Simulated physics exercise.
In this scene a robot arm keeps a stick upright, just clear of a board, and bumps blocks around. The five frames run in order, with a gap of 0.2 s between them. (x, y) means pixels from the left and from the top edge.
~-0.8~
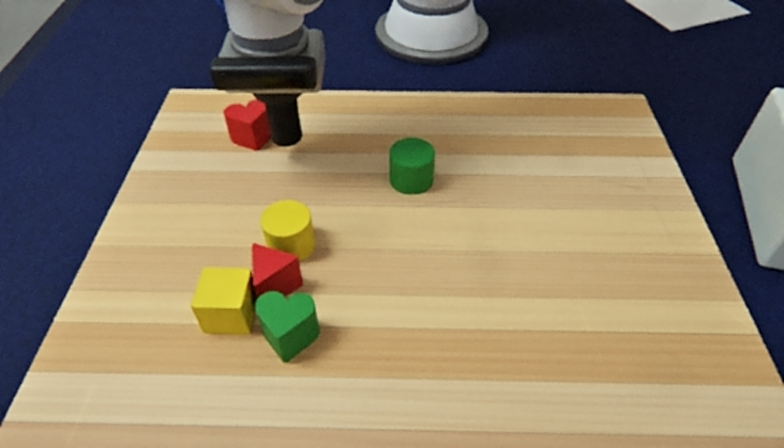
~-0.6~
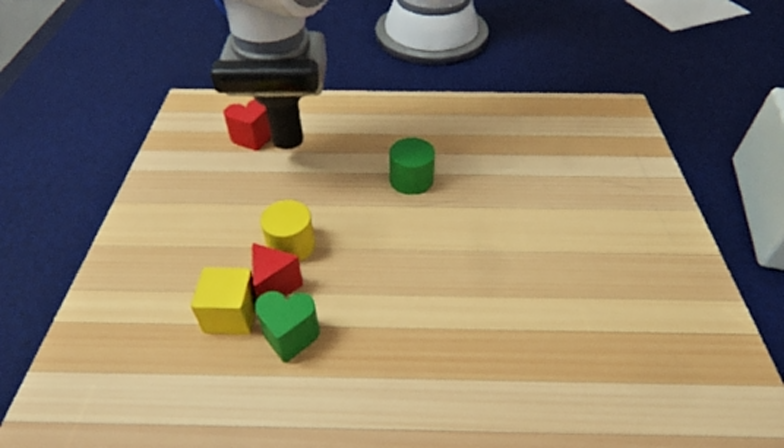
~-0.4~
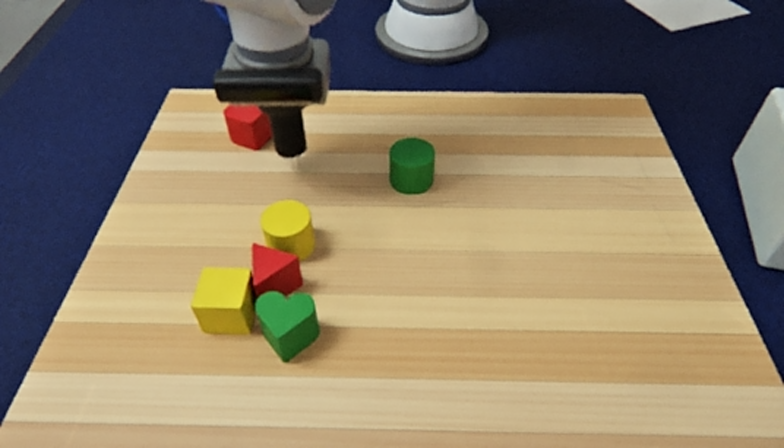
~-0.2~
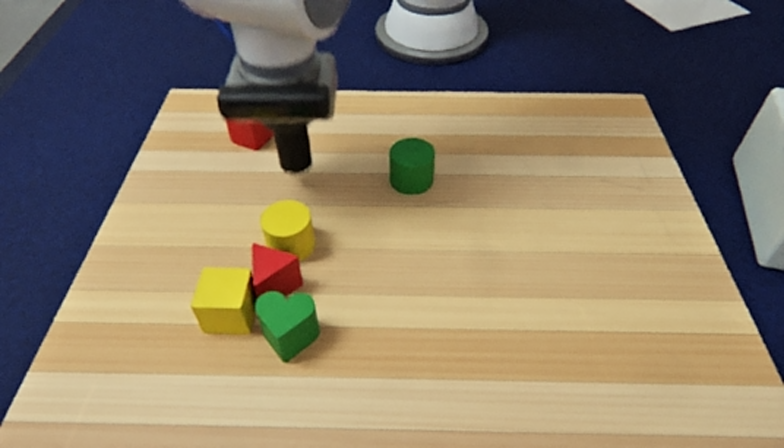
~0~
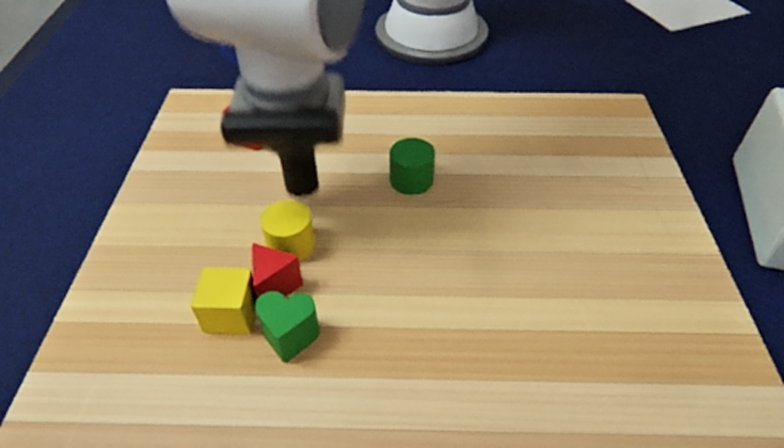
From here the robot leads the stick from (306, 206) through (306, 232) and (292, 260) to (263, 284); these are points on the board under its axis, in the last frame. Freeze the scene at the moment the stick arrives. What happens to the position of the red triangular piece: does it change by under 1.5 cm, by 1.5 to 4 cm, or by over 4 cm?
The move is long, over 4 cm.
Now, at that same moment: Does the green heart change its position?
Yes.
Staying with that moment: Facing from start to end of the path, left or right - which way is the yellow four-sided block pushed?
The shift is rightward.
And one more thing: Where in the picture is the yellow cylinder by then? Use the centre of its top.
It should be at (236, 294) by then.
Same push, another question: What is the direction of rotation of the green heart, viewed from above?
Viewed from above: Anti-clockwise.
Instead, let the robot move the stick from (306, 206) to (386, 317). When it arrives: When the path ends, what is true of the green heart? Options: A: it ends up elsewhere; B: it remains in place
The answer is B.
The first path, step by step. One third of the way, stick (303, 214); red triangular piece (265, 266); yellow cylinder (278, 234).
Two thirds of the way, stick (288, 242); yellow four-sided block (209, 293); red triangular piece (250, 303); green heart (283, 322), turned 40° anticlockwise; yellow cylinder (265, 266).
At the end, stick (258, 266); yellow four-sided block (179, 304); red triangular piece (232, 333), turned 25° anticlockwise; green heart (282, 328), turned 60° anticlockwise; yellow cylinder (236, 294).
